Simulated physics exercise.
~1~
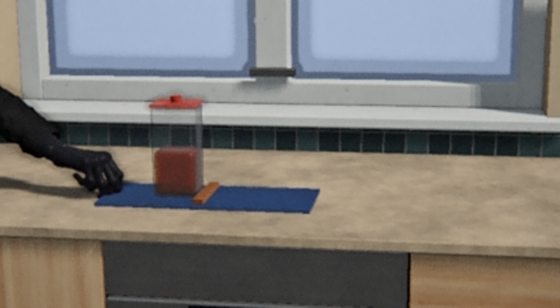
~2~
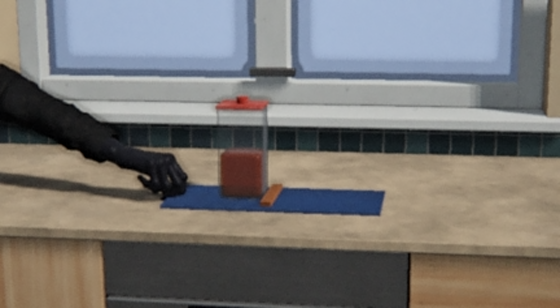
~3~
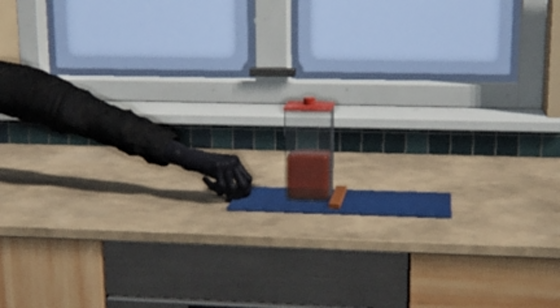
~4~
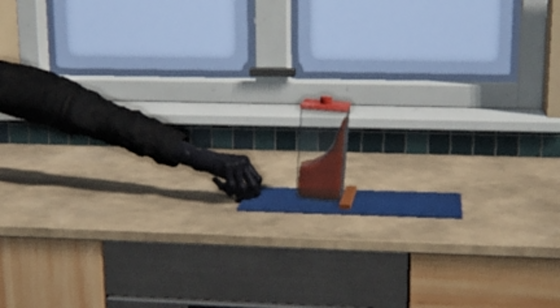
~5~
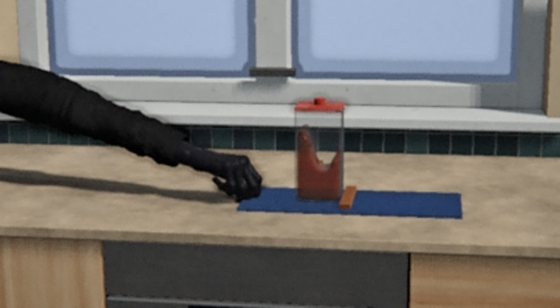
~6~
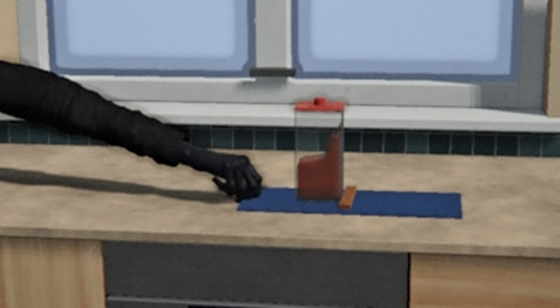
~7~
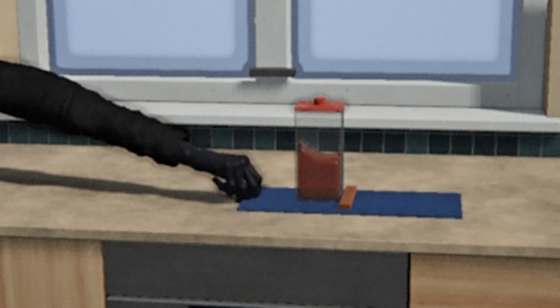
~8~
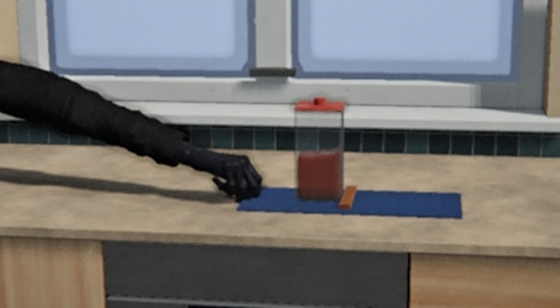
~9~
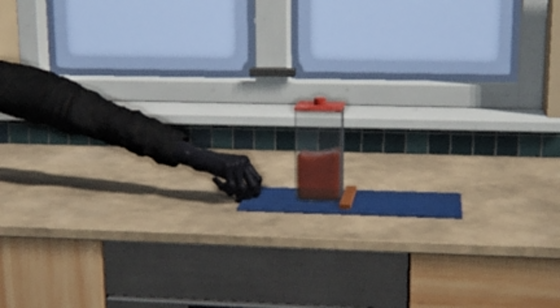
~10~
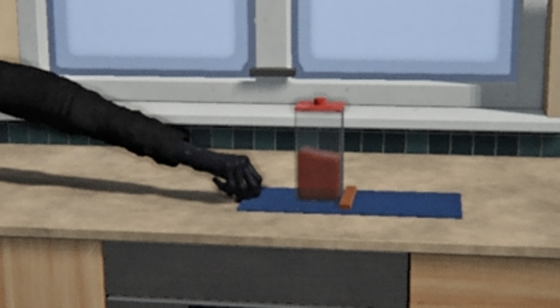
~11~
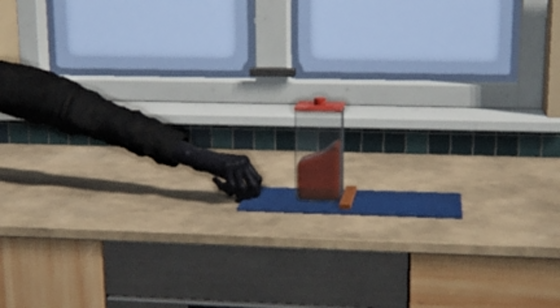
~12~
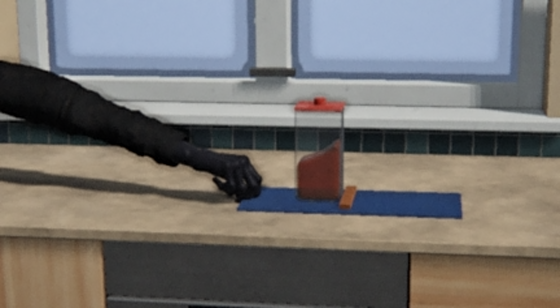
A black-gloved arm reaches in from the left over a beige kitchen counter, seen from the front beneath a pale-framed window. Its hand is at the left end of a flat blue board carrying a clear flask with a red cap, partly filled with reddish-brown liquid, beside a small orange batten. The hand and board travel right together, then stop abruptly. The flask tips slightly to the right as the liquid surges up its right side, then settles back upright. The liquid sloshes from side to side and calms to a gentle tilt, with the flask still standing by the batten.
